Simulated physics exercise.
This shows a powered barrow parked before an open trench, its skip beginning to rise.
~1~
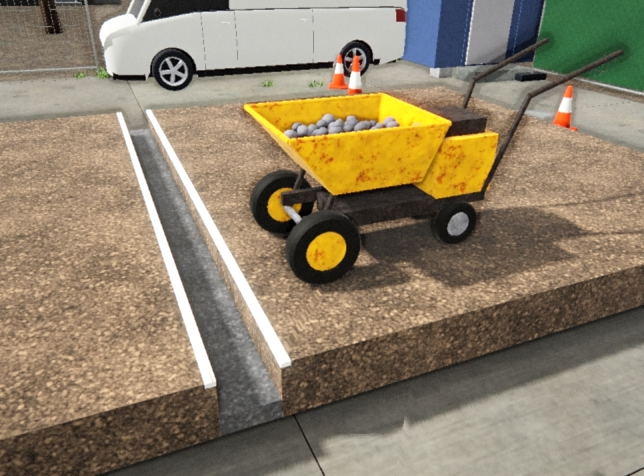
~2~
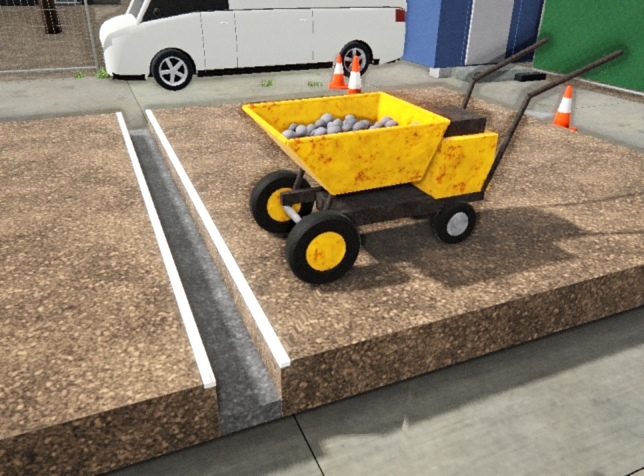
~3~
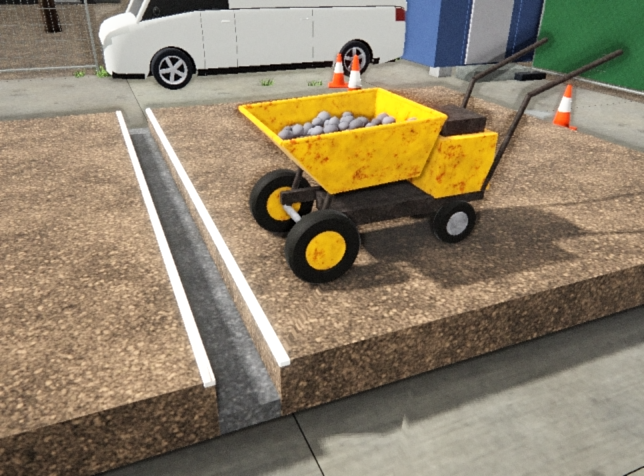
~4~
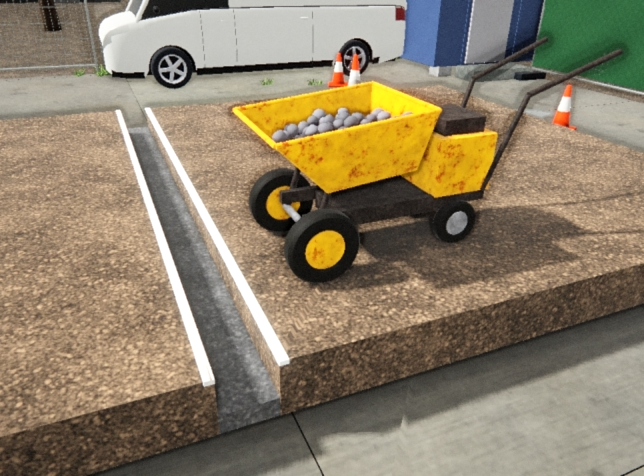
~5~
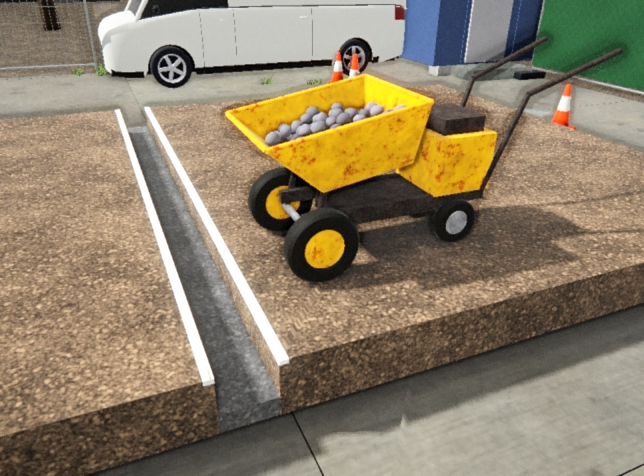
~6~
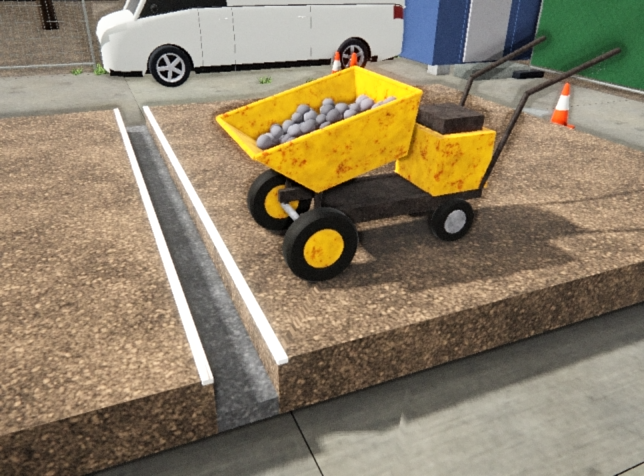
Yellow skip of a powered barrow full of round grey cobbles slowly tilting forward to the left beside a narrow trench.
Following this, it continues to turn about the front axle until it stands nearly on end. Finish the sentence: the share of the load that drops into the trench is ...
Less than half.
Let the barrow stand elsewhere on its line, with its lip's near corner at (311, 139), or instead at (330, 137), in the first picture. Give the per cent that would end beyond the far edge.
About 30 percent the first time, about 10 percent the second.
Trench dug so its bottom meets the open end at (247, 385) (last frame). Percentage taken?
Estimate: Approx. 10 %.
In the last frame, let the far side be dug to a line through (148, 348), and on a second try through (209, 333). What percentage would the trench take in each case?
Lab note: Try one about 90 %, try two about 0 %.
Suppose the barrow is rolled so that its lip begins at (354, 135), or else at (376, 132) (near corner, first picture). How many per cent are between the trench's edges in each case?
You'd get 70 in a hundred the first time and 40 in a hundred the second.
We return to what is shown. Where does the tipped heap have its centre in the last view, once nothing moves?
I'd say the middle ends up at about (149, 270).
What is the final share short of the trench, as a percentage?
About 0 %.
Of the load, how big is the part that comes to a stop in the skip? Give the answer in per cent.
Estimate: Some 15 %.
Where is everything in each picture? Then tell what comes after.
In the first frame, lip of the skip (289, 142), level; top of the load (349, 131), round cobbles; first edge of the trench (265, 324); far edge (196, 340), the trench under half as wide as the skip, and about half as deep as wide.
In the second frame, lip of the skip (287, 143), level; top of the load (348, 130).
In the third frame, lip of the skip (283, 144), tipped barely; top of the load (345, 128).
In the fourth frame, lip of the skip (276, 147), tipped a little; top of the load (351, 128).
In the fifth frame, lip of the skip (266, 151), tipped a little; top of the load (364, 114).
In the sixth frame, lip of the skip (255, 158), tipped clearly; top of the load (363, 122); first edge of the trench (262, 321); far edge (193, 337).
Just after the last frame, skip tipped steeply; every one in the skip.
A moment on, skip tipped right over; the larger part in the skip; just a few in or heaped over the trench; about a tenth beyond it; just a few falling.
Further on, skip tipped right over; roughly a quarter in the skip; roughly a quarter in or heaped over the trench; roughly half beyond it.
When it is over, skip tipped right over; about a tenth in the skip; roughly a quarter in or heaped over the trench; roughly two thirds beyond it.
